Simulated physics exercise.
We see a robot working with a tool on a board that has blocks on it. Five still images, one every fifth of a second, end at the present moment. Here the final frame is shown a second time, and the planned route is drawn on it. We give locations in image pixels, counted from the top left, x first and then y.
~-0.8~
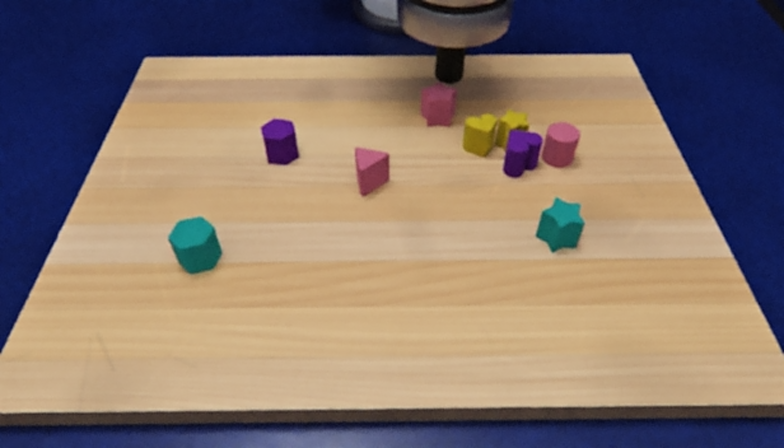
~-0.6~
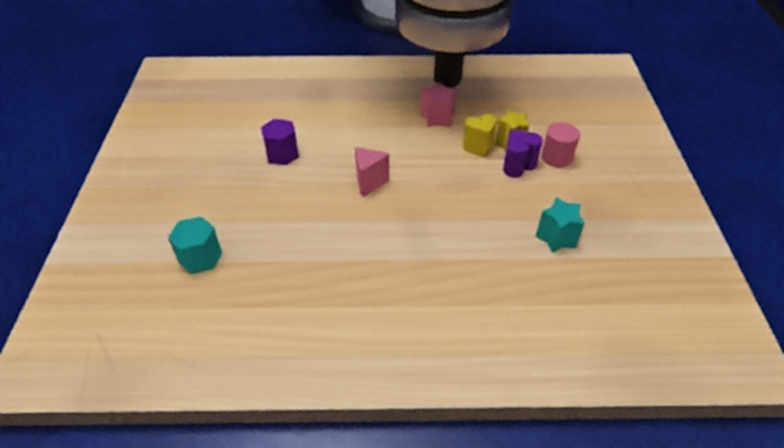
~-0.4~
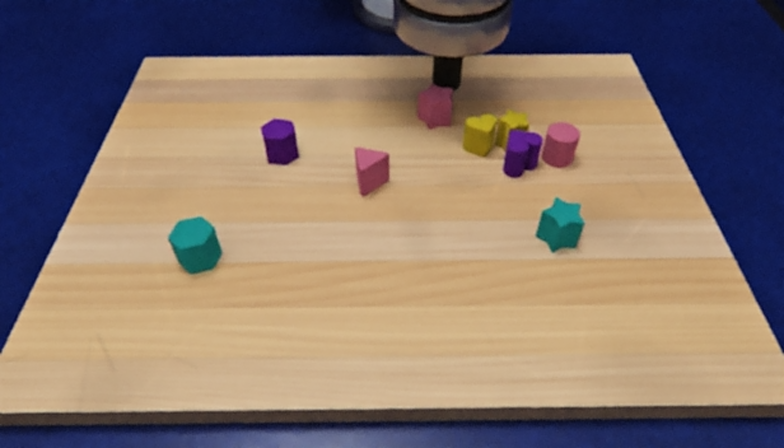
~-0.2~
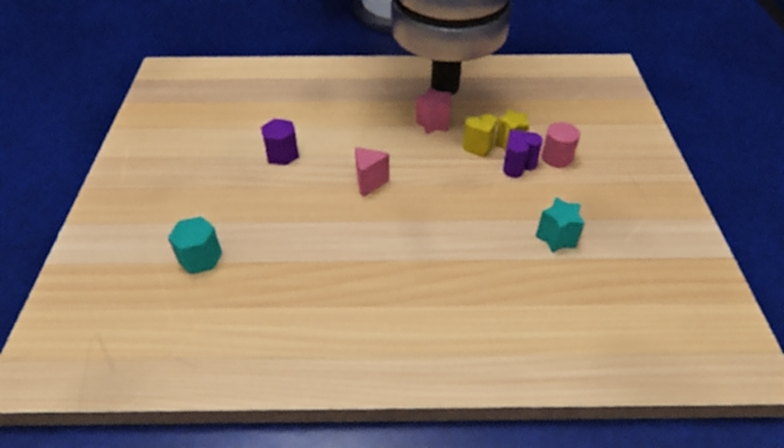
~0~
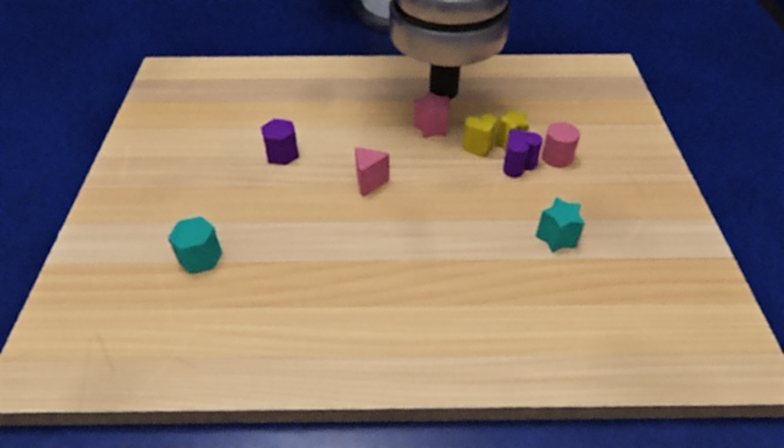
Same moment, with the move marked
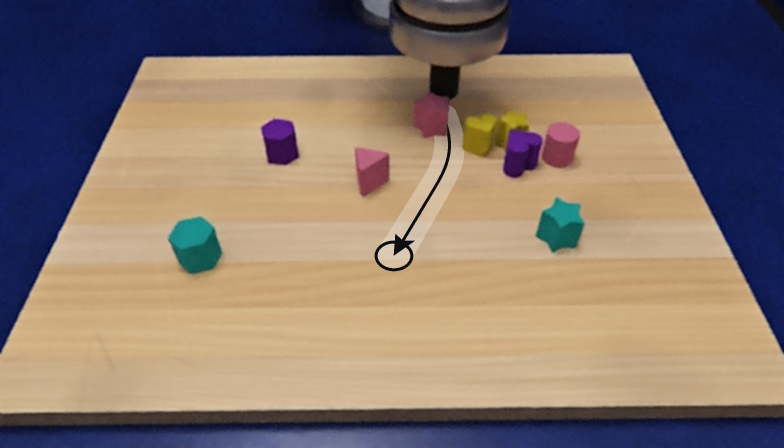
A robot tool nudges a pink star-shaped block slightly down and left on a wooden board.
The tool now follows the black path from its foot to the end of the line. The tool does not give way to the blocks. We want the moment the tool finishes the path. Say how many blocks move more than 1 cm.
Blocks displaced: 1.
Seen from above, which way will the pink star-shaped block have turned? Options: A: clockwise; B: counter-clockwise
Correct choice: A.
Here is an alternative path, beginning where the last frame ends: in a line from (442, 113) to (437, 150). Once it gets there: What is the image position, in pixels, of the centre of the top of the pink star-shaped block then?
I'd guess (419, 137).
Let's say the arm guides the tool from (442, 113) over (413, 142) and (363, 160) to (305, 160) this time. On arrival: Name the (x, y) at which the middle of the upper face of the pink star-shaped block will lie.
By then it is at (388, 148).
Drawn move, from (442, 113) by way of (449, 155) and (426, 202) to (394, 256).
On the path given first. One third of the way, tool at (450, 136); pink star-shaped block at (421, 126), turned 75° clockwise; yellow heart-shaped block at (484, 124), turned 25° anticlockwise.
Two thirds of the way, tool at (427, 183); pink star-shaped block at (420, 128), turned 95° clockwise; yellow heart-shaped block at (484, 124), turned 25° anticlockwise.
At the end, tool at (394, 237); pink three-sided block still; pink star-shaped block at (420, 128), turned 95° clockwise; yellow heart-shaped block at (484, 124), turned 25° anticlockwise.
